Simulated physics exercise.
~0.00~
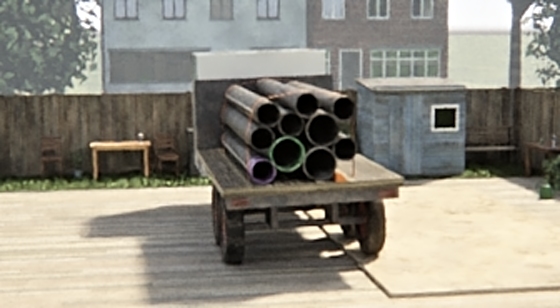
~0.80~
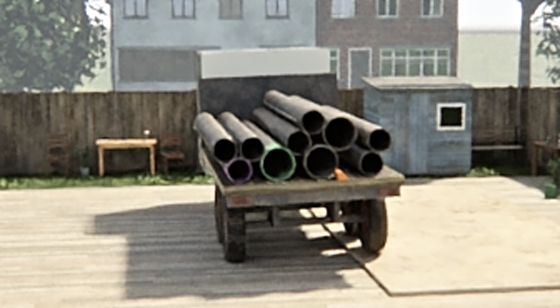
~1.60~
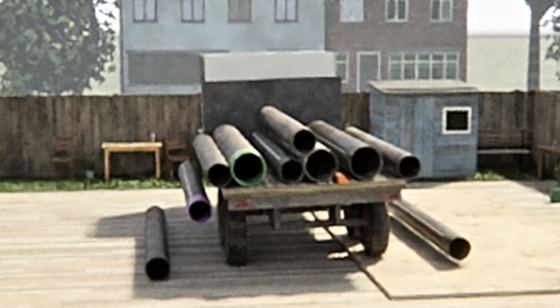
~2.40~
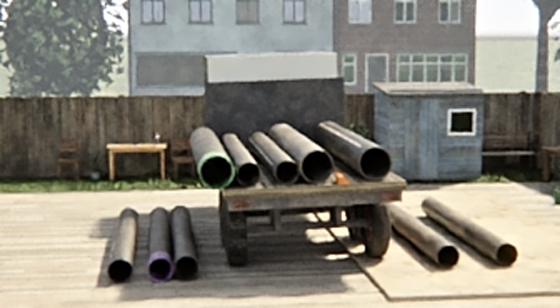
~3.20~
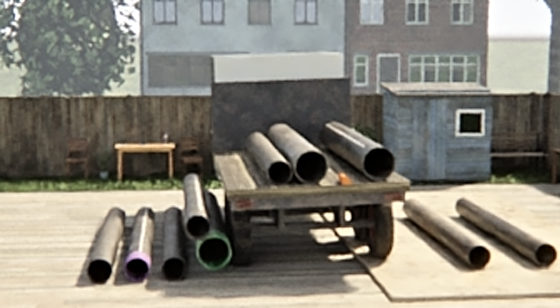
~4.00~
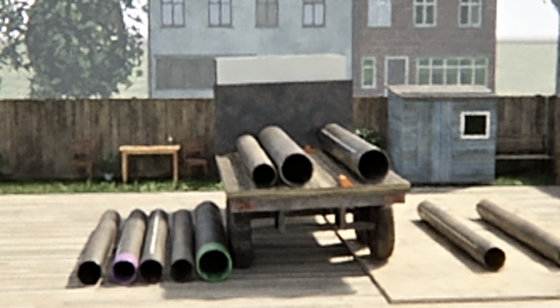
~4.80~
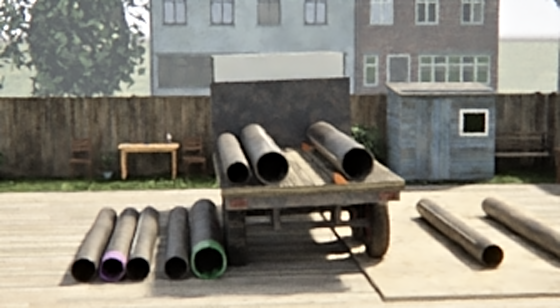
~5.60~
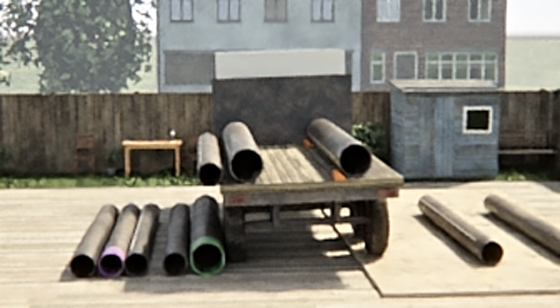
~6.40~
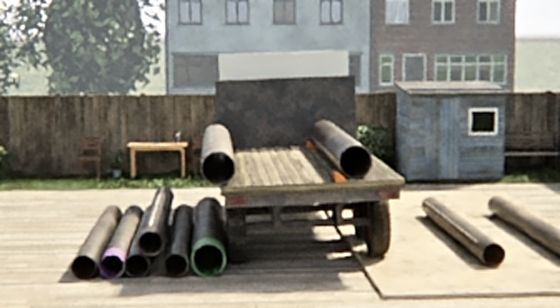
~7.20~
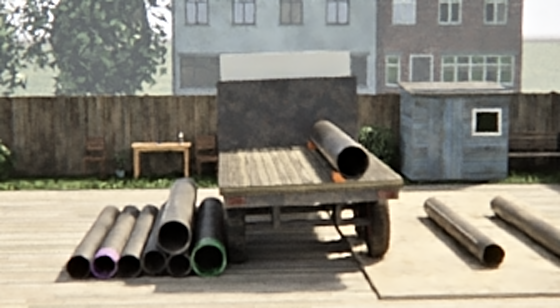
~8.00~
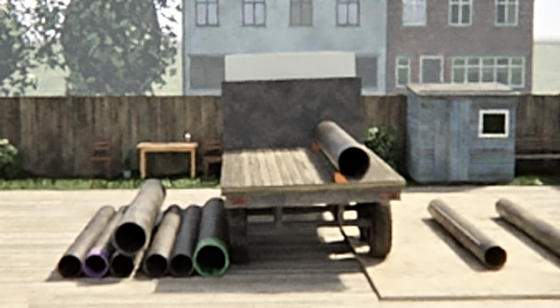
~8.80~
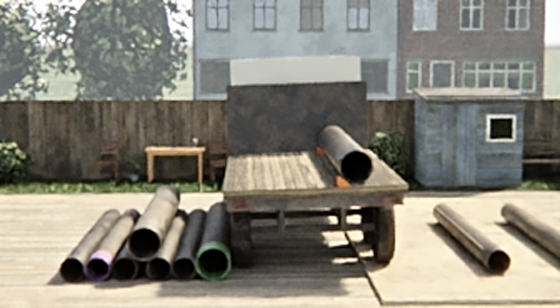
In a fenced yard, dark hollow pipes stacked on a parked flatbed spread apart and rolled off both sides, the purple-rimmed one dropping left before the green-rimmed one, until a single pipe remained on the deck beside a small orange block.
